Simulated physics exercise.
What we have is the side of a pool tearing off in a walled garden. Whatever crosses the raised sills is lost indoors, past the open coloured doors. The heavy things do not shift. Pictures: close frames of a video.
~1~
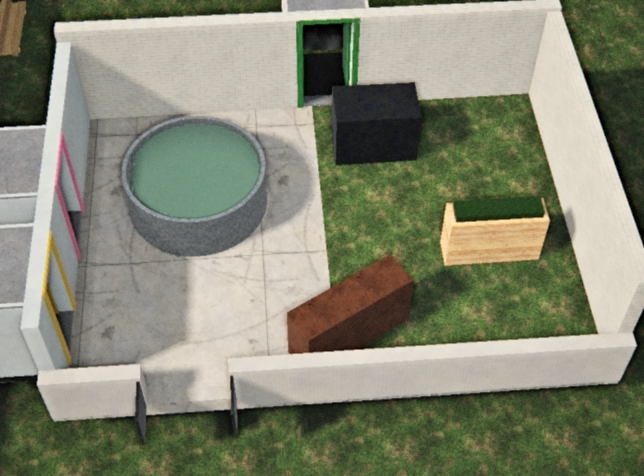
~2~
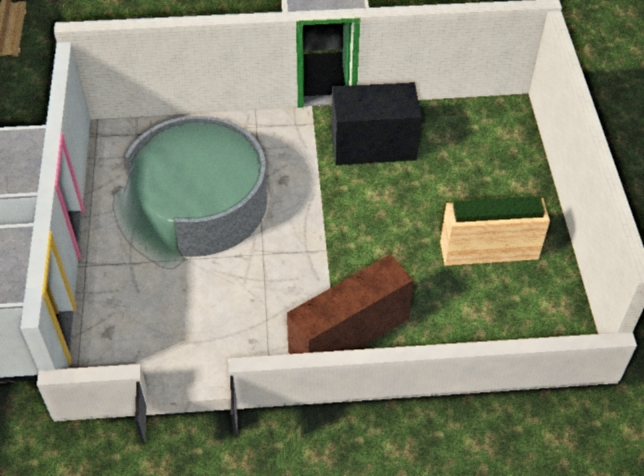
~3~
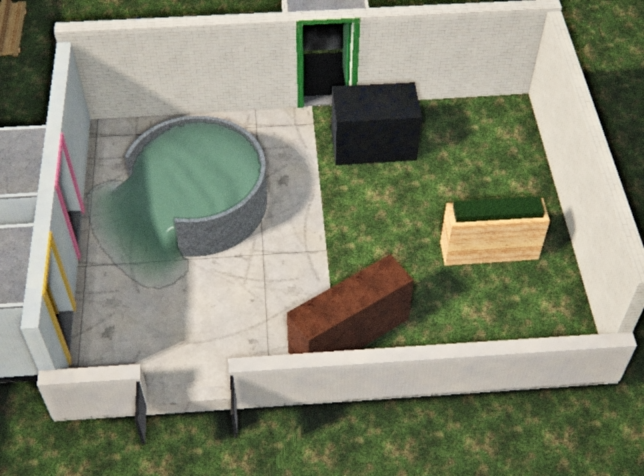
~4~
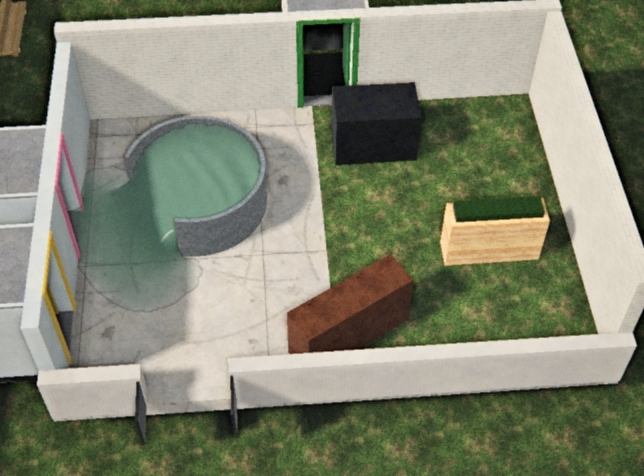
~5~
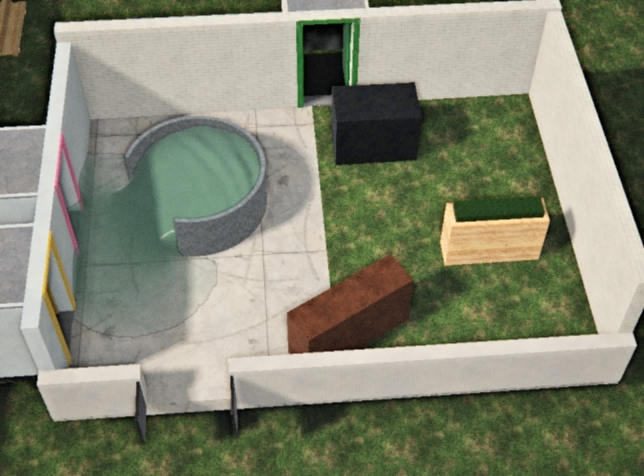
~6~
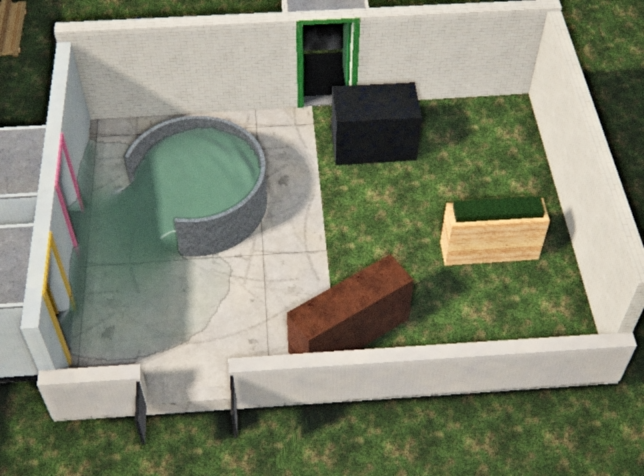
Green water pouring through a gap in a round grey pool's wall, spreading left across paving to the pink and yellow doorways.
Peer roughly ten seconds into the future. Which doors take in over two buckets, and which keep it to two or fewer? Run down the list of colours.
One by one: The green door will get two buckets at most; the pink door will get more than two buckets; the yellow door will get more than two buckets.
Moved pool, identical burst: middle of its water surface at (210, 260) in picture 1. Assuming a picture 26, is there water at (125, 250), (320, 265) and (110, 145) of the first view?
So, in the order given, I'd say soaked through, unaffected, soaked through.
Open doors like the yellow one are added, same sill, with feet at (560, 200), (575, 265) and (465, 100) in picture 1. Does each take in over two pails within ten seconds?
Below, below, below.
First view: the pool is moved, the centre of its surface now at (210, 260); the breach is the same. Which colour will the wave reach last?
Last: The one in green.
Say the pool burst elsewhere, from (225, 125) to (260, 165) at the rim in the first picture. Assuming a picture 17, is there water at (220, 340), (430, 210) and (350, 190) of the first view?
Point by point: Unwetted; soaked; soaked.
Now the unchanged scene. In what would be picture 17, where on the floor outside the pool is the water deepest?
It should be deepest at about (67, 396).
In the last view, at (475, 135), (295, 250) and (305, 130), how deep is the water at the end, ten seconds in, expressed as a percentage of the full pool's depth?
Approx. values, in order: 0 %, 6 %, 6 %.
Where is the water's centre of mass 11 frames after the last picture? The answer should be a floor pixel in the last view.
Near (152, 249) in the last view.
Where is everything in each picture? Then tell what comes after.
Still water in the pool at (194, 170), in the first frame.
The front is at a hidden place, out from the gap at (139, 220), in the second frame.
The front is at (102, 188), out from the gap at (139, 221), in the third frame.
The front is at (86, 176), out from the gap at (140, 223), in the fourth frame.
The front is at (88, 156), out from the gap at (140, 223), in the fifth frame.
Water pours out at (140, 223) and has run to (90, 354), in the sixth frame.
A moment on, water covers 20 % of the floor; the green door not reached, the pink door far over two buckets in, the yellow door over two buckets in.
Next, water covers 25 % of the floor; the green door not reached, the pink door far over two buckets in, the yellow door far over two buckets in.
Then, water covers 45 % of the floor; the green door not reached, the pink door far over two buckets in, the yellow door far over two buckets in.
Later, water covers 65 % of the floor; the green door wet at the sill, nothing in, the pink door far over two buckets in, the yellow door far over two buckets in.
In the end, water covers 80 % of the floor; the green door under two buckets in, the pink door far over two buckets in, the yellow door far over two buckets in.
